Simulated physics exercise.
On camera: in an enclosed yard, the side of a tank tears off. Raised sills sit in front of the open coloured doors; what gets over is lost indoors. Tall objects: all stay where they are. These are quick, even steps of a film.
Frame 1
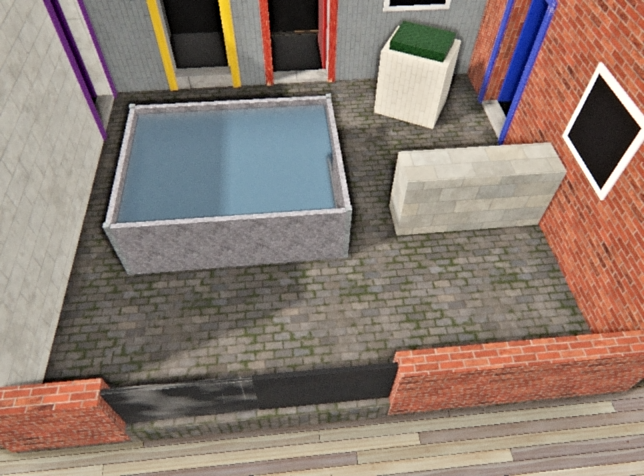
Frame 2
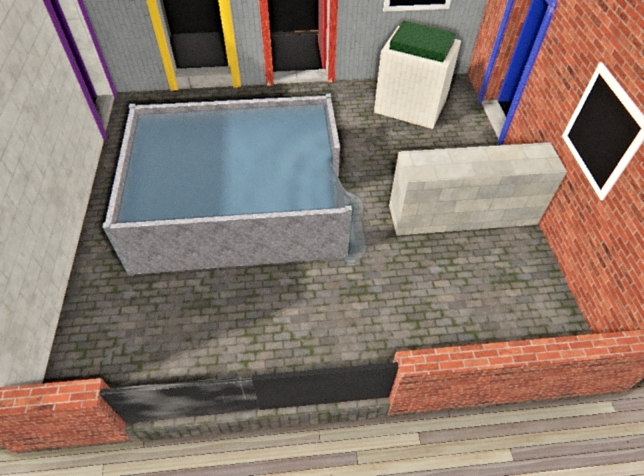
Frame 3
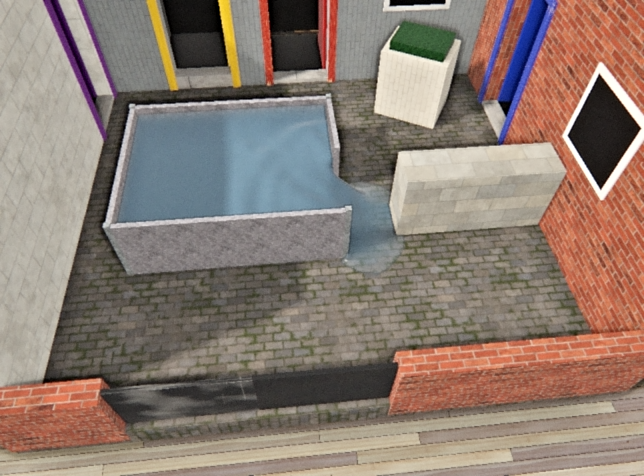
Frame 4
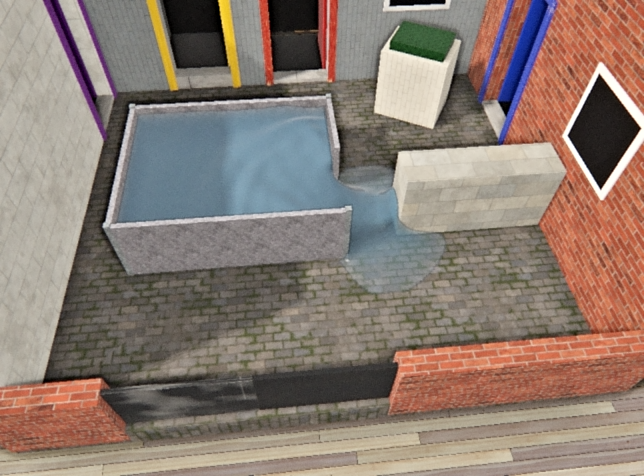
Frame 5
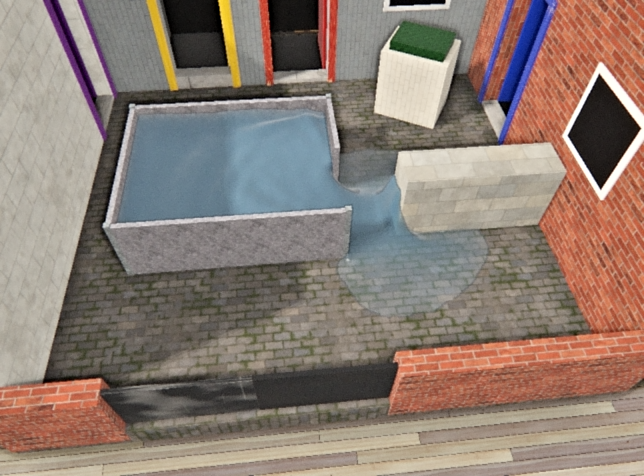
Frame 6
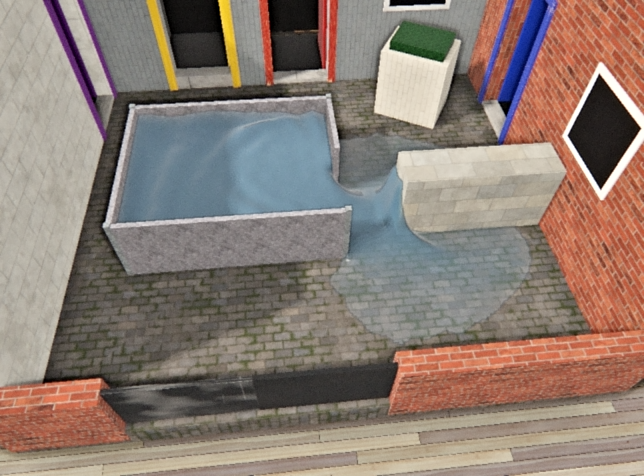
Water pouring from a gap in the right side of a stone tank, spreading across cobbles around a pale block wall.
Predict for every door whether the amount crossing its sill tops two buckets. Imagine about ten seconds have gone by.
In the end red door: Too much water. Blue door: Too much water. Purple door: Too much water. Yellow door: Little enough water.
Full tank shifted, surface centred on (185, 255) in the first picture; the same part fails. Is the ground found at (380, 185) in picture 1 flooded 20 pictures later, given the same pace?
Unflooded.
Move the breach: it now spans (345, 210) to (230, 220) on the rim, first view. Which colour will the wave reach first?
That's the purple-painted one.
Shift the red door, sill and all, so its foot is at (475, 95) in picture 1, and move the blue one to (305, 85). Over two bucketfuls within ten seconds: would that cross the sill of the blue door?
Then: The blue one passes that mark.
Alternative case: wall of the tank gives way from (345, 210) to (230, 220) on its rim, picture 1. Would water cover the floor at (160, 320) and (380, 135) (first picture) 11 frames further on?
Taking them in turn: Swamped and untouched.
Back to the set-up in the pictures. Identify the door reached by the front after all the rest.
Answer - the purple one.
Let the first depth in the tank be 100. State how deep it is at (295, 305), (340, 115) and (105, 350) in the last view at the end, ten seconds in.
Estimated readings in sequence: 6, 8, 25 percent.
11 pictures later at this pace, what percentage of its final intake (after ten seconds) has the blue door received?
It comes to around 20 percent of the ten-second total.
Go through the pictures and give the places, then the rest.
Still water in the tank at (232, 159), in the first frame.
The front is at (348, 260), out from the gap at (338, 211), in the second frame.
Water pours out at (338, 212) and has run to a hidden place, in the third frame.
The front is at a hidden place, out from the gap at (338, 213), in the fourth frame.
The front is at (481, 246), out from the gap at (338, 212), in the fifth frame.
The front is at (524, 254), out from the gap at (338, 212), in the sixth frame.
A moment on, water covers 40 % of the floor; the red door not reached, the blue door under two buckets in, the purple door not reached, the yellow door not reached.
Next, water covers 50 % of the floor; the red door wet at the sill, nothing in, the blue door over two buckets in, the purple door not reached, the yellow door not reached.
Then, water covers 70 % of the floor; the red door over two buckets in, the blue door far over two buckets in, the purple door not reached, the yellow door wet at the sill, nothing in.
Later, water covers 95 % of the floor; the red door over two buckets in, the blue door far over two buckets in, the purple door wet at the sill, nothing in, the yellow door wet at the sill, nothing in.
In the end, water covers 100 % of the floor; the red door over two buckets in, the blue door far over two buckets in, the purple door over two buckets in, the yellow door wet at the sill, nothing in.
